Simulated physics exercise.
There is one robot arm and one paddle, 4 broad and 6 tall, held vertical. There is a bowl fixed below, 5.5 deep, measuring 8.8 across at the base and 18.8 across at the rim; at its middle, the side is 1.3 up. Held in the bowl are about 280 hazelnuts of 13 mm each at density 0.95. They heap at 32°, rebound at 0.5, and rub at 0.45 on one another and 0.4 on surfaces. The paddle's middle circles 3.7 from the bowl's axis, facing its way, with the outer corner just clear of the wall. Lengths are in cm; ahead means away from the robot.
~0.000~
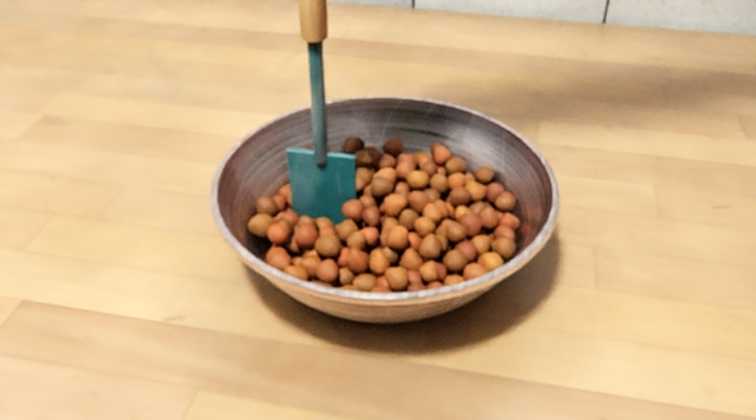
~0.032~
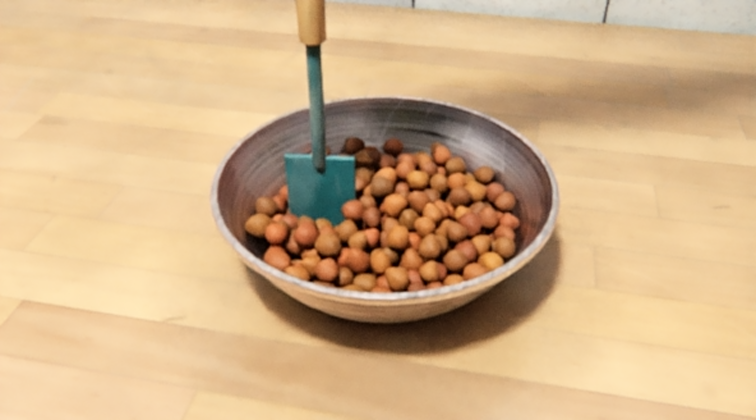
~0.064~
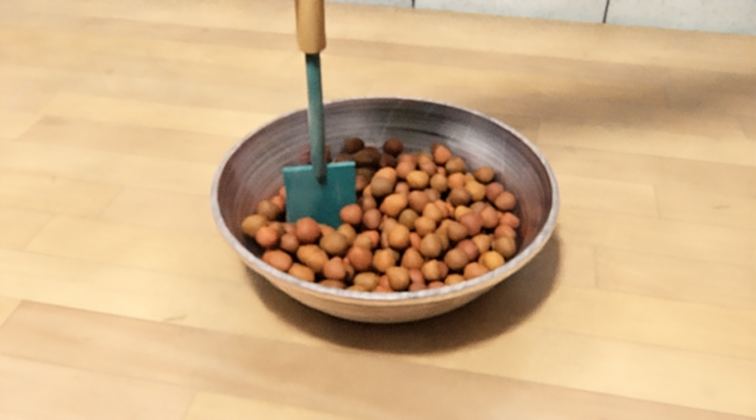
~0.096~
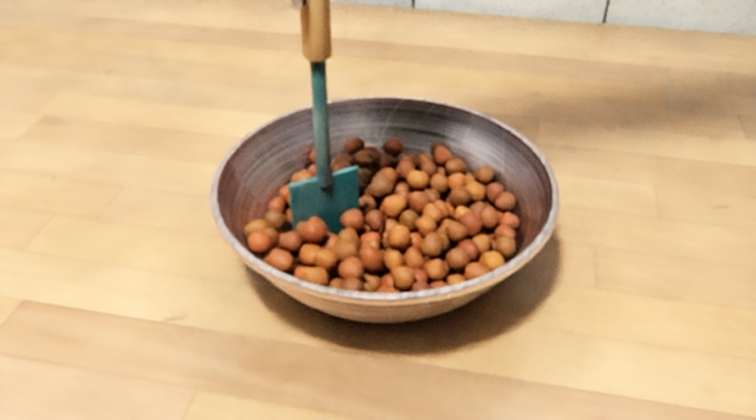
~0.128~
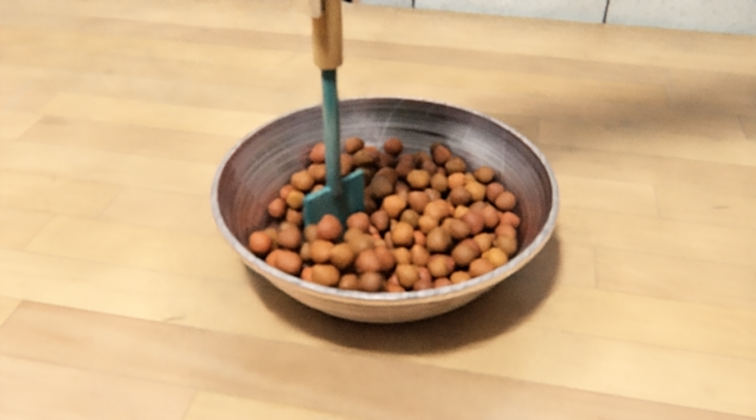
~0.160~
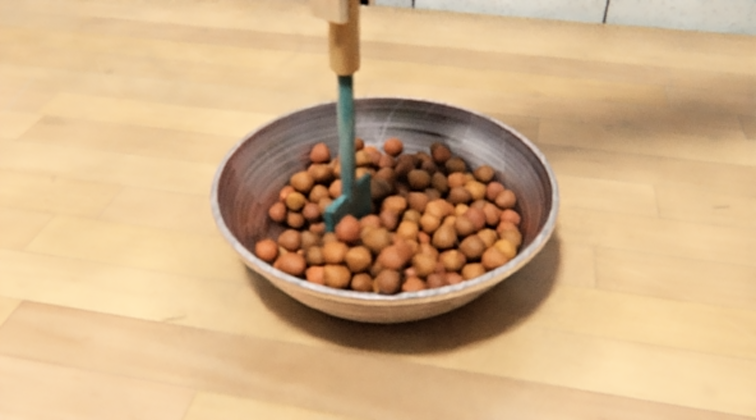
Bowl of small orange-brown balls resting on a wooden surface while an upright teal paddle turns, pushing nearby balls toward the front.
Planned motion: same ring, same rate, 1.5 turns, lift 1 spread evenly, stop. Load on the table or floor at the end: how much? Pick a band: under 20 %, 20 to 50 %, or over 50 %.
Band: Under 20 %.
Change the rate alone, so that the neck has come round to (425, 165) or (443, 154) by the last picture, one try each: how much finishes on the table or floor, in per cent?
Roughly 35 per cent on the first try and 45 per cent on the second.
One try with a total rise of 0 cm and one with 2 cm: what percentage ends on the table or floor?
It comes to about 15 per cent and about 10 per cent.
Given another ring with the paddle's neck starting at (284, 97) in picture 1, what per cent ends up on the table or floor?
25 %.
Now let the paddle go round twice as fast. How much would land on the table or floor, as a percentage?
I'd say close to 40 %.
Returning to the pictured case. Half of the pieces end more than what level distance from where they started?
Around 8 centimetres.
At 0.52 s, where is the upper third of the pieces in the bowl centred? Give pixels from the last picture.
Roughly pixel (387, 138).
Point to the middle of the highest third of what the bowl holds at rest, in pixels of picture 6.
The centre is near pixel (462, 191).
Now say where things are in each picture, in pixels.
Paddle neck at (320, 130), 0° round; upper third of the load around (405, 217), from x 260 to 510, top at y 145; 279 in the bowl, in the first picture.
Paddle neck at (318, 134), 7° round; upper third of the load around (399, 220), from x 260 to 510, top at y 145, in the second picture.
Paddle neck at (318, 143), 22° round; upper third of the load around (392, 228), from x 255 to 510, top at y 145, in the third picture.
Paddle neck at (323, 152), 38° round; upper third of the load around (388, 234), from x 255 to 510, top at y 145, in the fourth picture.
Paddle neck at (333, 161), 54° round; upper third of the load around (387, 241), from x 260 to 510, top at y 145, in the fifth picture.
Paddle neck at (348, 167), 71° round; upper third of the load around (396, 248), from x 265 to 510, top at y 145; 279 in the bowl, in the sixth picture.
By 0.52 s, 254° round, highest piece 8 above the table; 265 in the bowl, 10 on the table or floor, 4 in flight or on the tool.
By 0.89 s, 78° round, highest piece 7 above the table; 251 in the bowl, 25 on the table or floor, 3 in flight or on the tool.
By 1.27 s, 180° round, highest piece 6 above the table; 247 in the bowl, 32 on the table or floor.
By 1.97 s, 180° round, highest piece 6 above the table; 247 in the bowl, 32 on the table or floor.
Final count, 247 in the bowl, 32 on the table or floor. That is 11 % on the table or floor.
